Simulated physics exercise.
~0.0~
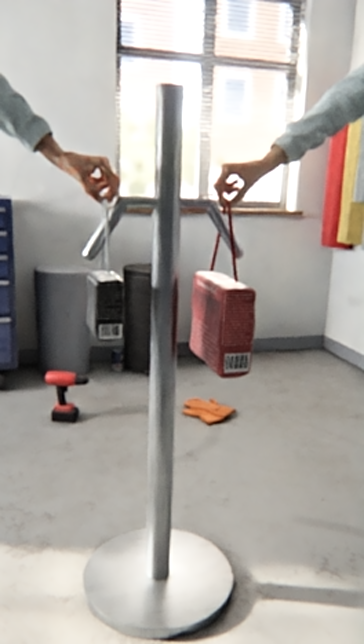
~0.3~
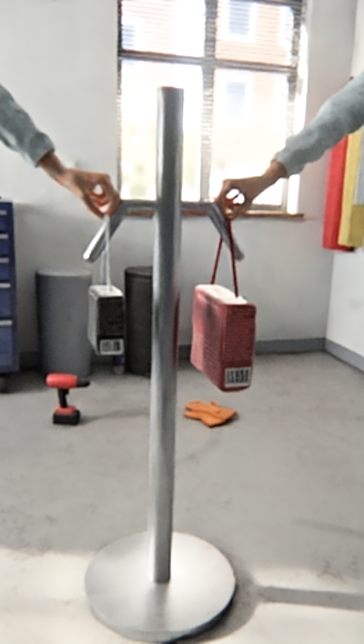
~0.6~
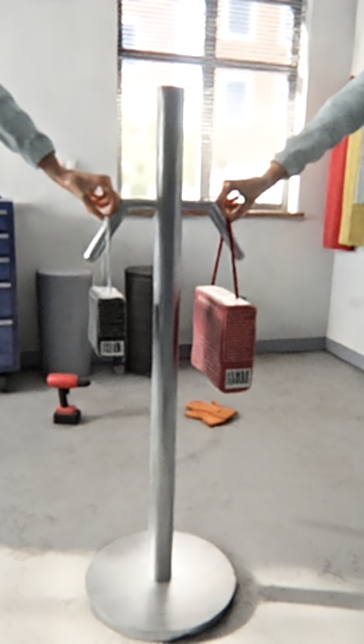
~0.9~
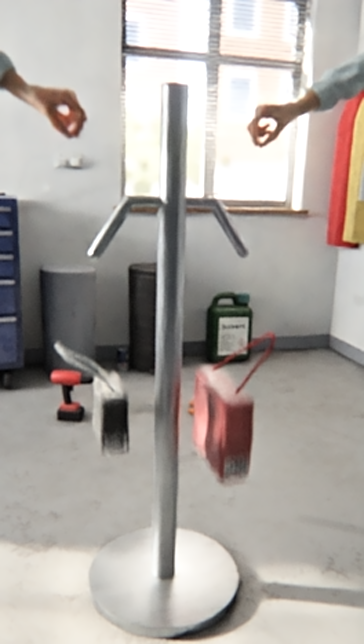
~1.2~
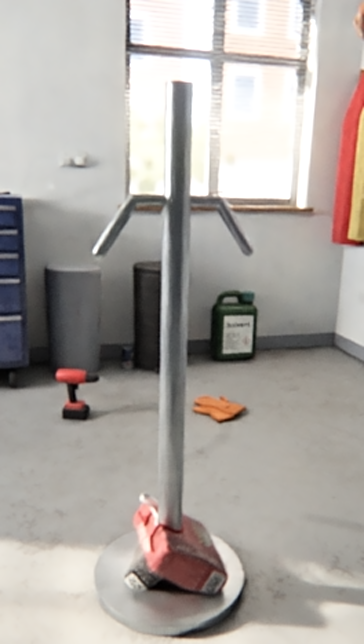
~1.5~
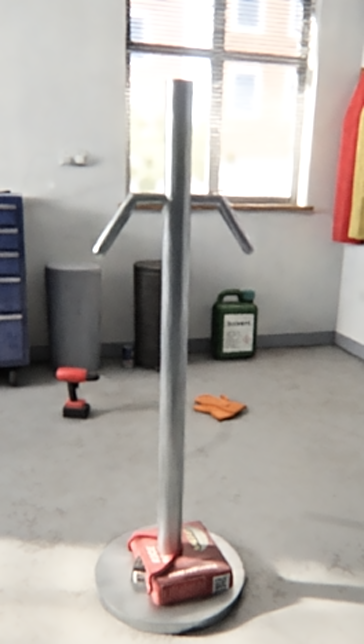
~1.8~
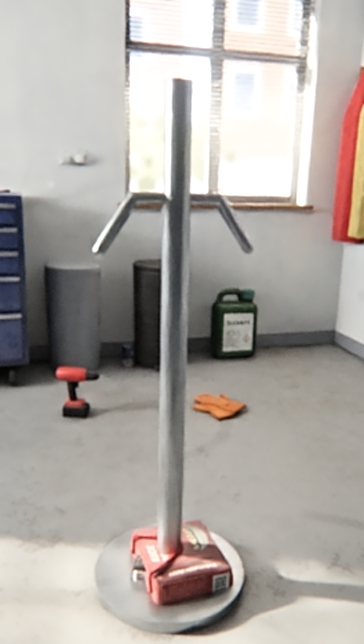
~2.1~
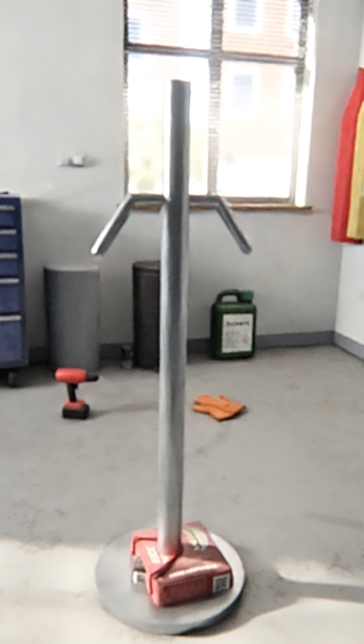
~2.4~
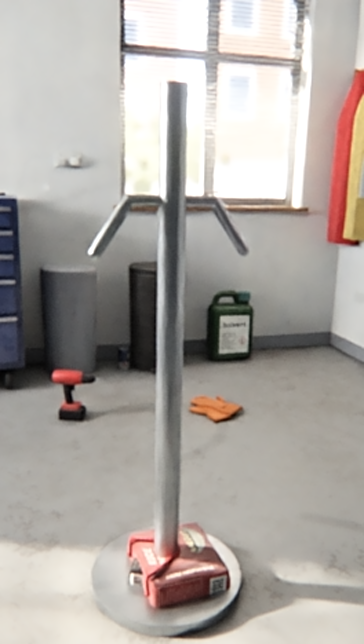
A black pouch and a red bag slip off downward-sloping pegs and land on the stand's base.
